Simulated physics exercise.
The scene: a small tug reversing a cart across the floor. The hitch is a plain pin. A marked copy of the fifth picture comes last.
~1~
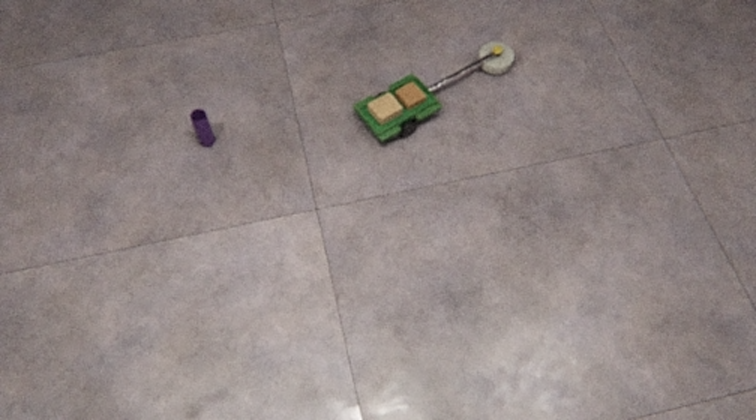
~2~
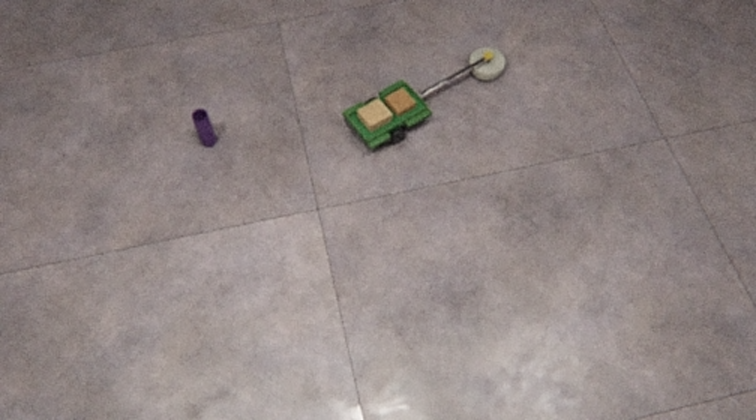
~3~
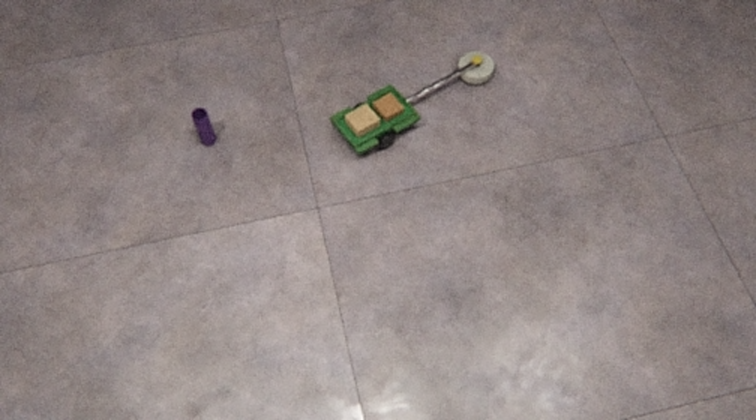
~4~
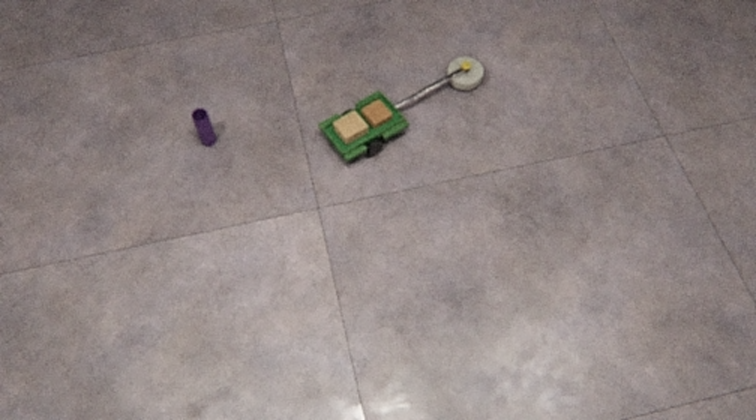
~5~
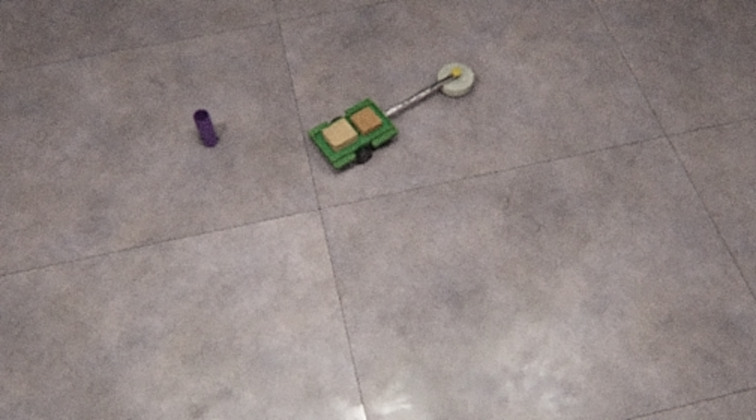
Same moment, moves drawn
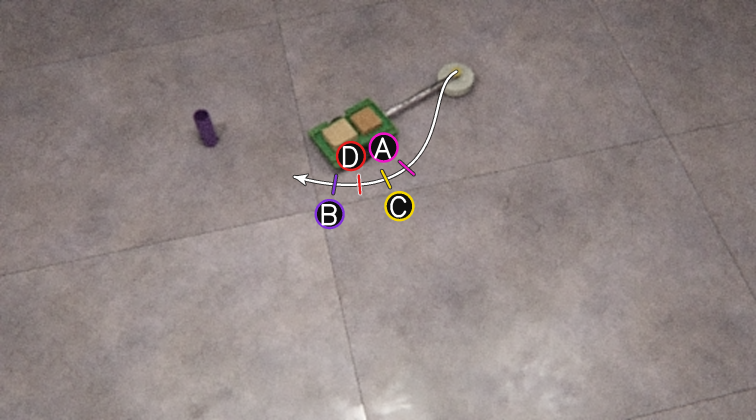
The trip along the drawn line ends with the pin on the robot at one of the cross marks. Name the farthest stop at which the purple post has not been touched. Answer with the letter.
No farther than C.
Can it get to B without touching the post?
For that mark, no.
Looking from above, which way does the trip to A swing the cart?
Clockwise.
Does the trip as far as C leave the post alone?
Yes.
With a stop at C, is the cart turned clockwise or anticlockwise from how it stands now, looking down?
Clockwise.
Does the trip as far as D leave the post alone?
No.
On the marked copy, A at (407, 168); B at (335, 184); C at (386, 179); D at (359, 184); the route from (456, 71) via (412, 164) to (294, 177).
With C. Early on, robot (437, 115), cart (316, 150).
Further on, robot (421, 158), cart (287, 157).
At the end, robot (386, 185), cart (256, 154); nothing has been touched.
As for the rest, A is safe but short; B is too far, the post has been hit; D is too far, the post has been hit.
